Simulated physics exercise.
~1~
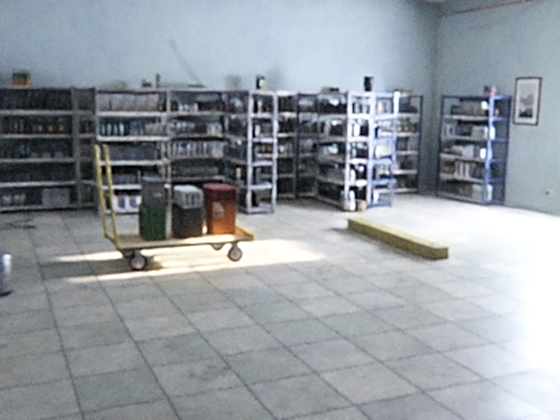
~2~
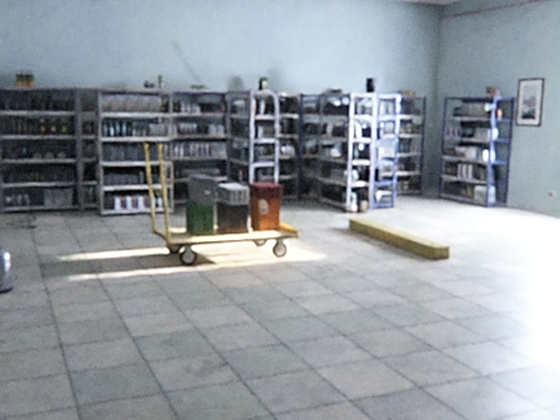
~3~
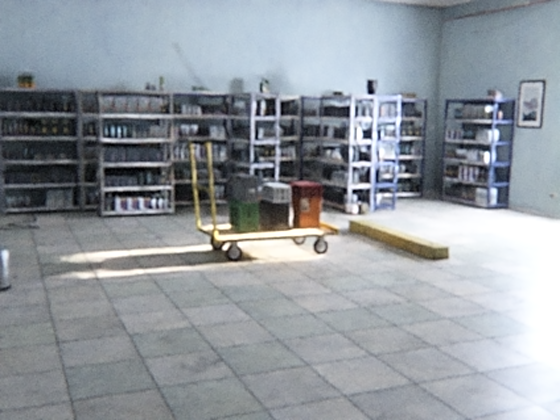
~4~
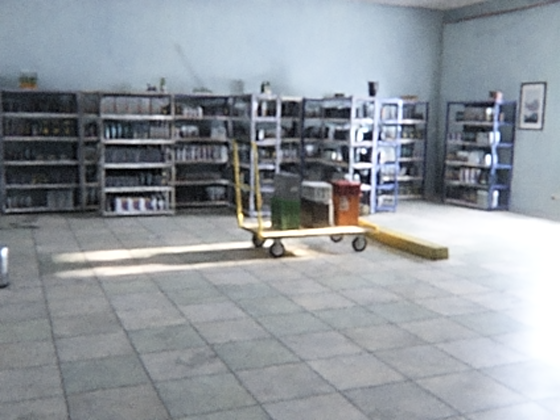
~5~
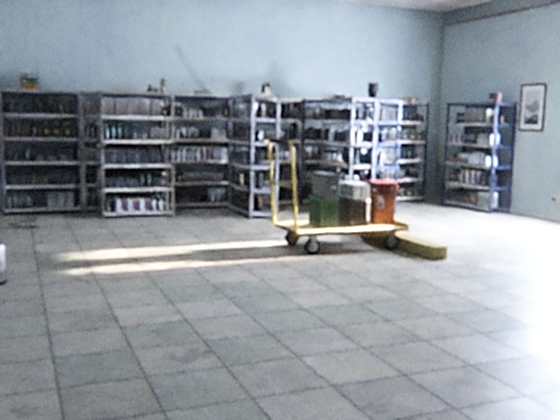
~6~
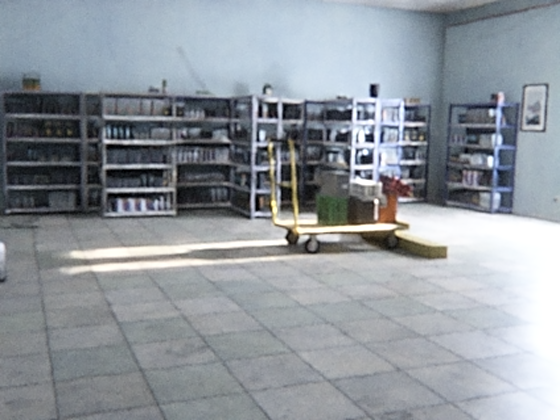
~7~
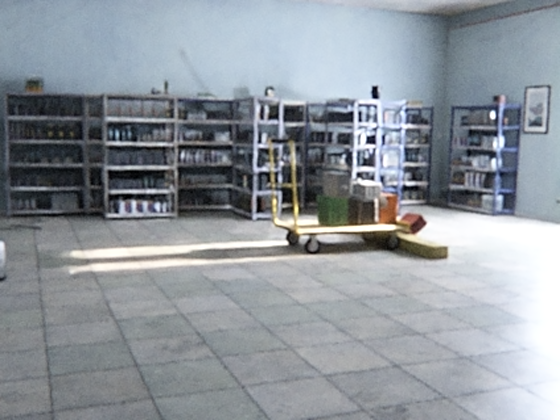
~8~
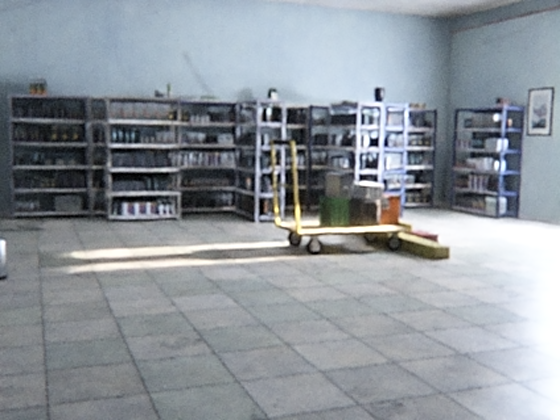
A yellow flat cart carrying a cluster of boxes rolled right across a tiled room lined with shelves until it stopped against a low yellow kerb, and the red crate at the front tipped over the edge and ended upside down off the deck, while the others stayed aboard.
